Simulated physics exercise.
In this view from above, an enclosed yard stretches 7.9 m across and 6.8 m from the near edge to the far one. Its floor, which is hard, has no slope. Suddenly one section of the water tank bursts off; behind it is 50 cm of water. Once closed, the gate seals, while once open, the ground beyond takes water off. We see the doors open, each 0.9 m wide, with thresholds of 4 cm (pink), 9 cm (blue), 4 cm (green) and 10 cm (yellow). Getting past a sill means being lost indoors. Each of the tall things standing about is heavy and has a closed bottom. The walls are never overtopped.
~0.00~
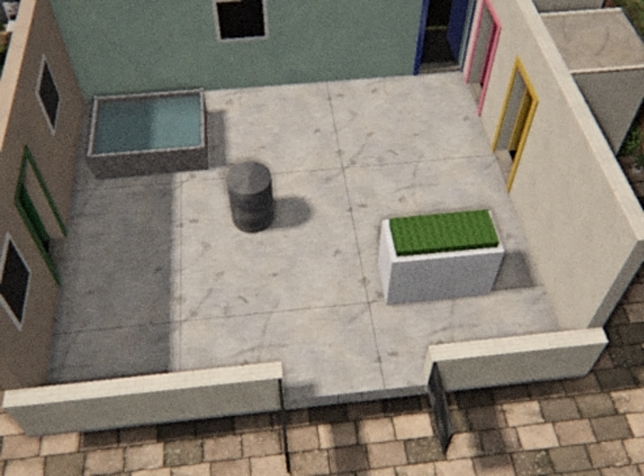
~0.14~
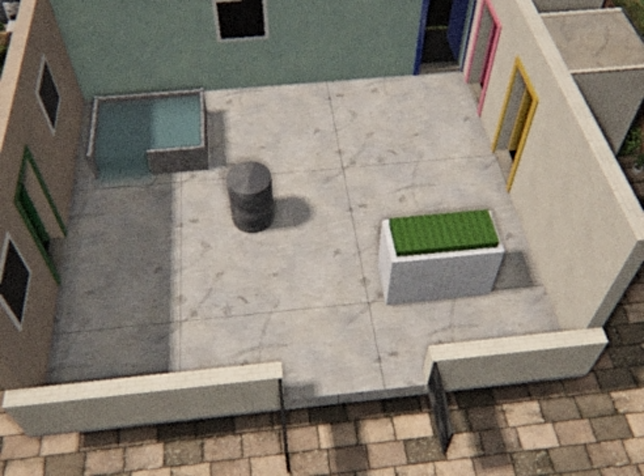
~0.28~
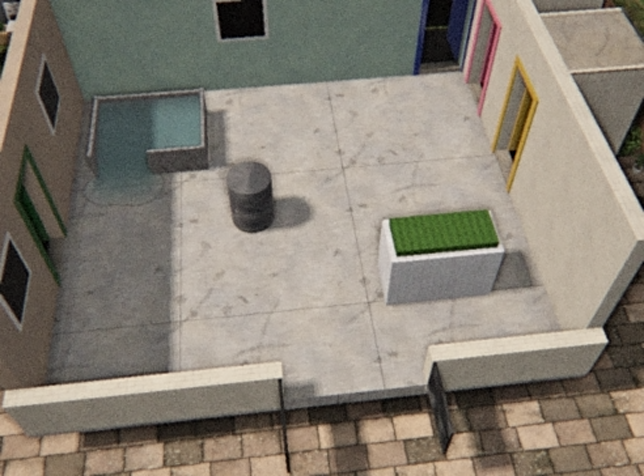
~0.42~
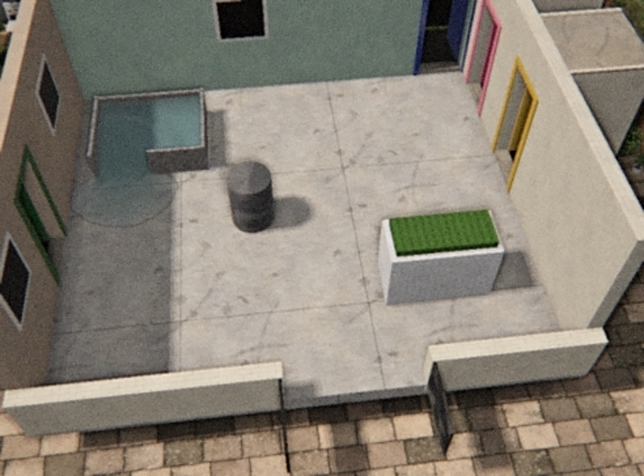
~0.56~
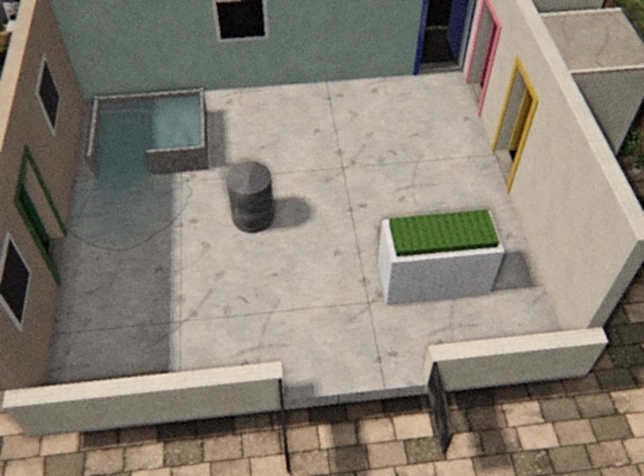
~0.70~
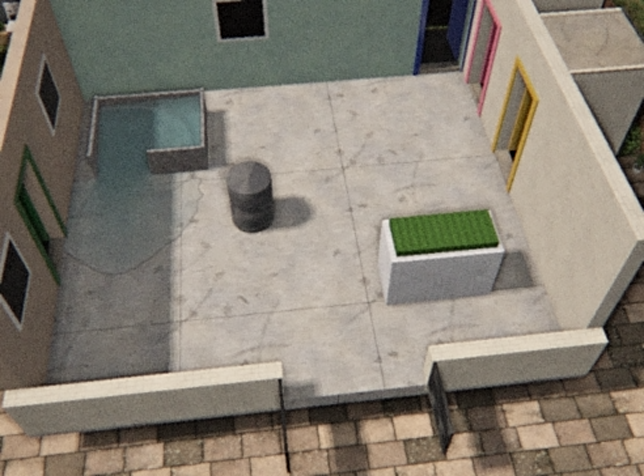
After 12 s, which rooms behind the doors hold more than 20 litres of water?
At the end, pink door: Within the limit; blue door: Within the limit; green door: Past the limit; yellow door: Within the limit.
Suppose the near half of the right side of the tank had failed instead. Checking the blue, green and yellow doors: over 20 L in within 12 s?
Blue: Within the limit; green: Within the limit; yellow: Within the limit.
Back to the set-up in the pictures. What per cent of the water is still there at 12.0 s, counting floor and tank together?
I'd put it at some 88 percent still there.
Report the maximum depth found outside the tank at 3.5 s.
About 20 cm at most.
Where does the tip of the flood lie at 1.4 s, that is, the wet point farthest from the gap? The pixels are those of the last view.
About (96, 372) in the last view.
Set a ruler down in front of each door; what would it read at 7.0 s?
Depth readings (cm): Pink = 0; blue = 0; green = 5; yellow = 0.
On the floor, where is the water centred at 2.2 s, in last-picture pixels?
Around (136, 202) in the last picture.
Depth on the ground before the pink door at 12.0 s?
It's about 0.0 cm.
After 1.4 s water covers 15 % of the floor and is deepest (28 cm) near (113, 179); pink door not reached, blue door not reached, green door 11 cm at the sill, 2 L in, yellow door not reached.
After 2.2 s water covers 25 % of the floor and is deepest (28 cm) near (43, 411); pink door not reached, blue door not reached, green door 10 cm at the sill, 22 L in, yellow door not reached.
After 3.5 s water covers 30 % of the floor and is deepest (20 cm) near (43, 411); pink door not reached, blue door not reached, green door 7 cm at the sill, 41 L in, yellow door not reached.
After 7.0 s water covers 50 % of the floor and is deepest (10 cm) near (106, 404); pink door not reached, blue door not reached, green door 5 cm at the sill, 55 L in, yellow door not reached.
After 12.0 s water covers 75 % of the floor and is deepest (6 cm) near (550, 324); pink door not reached, blue door not reached, green door 4 cm at the sill, 57 L in, yellow door 3 cm at the sill, 0 L in.
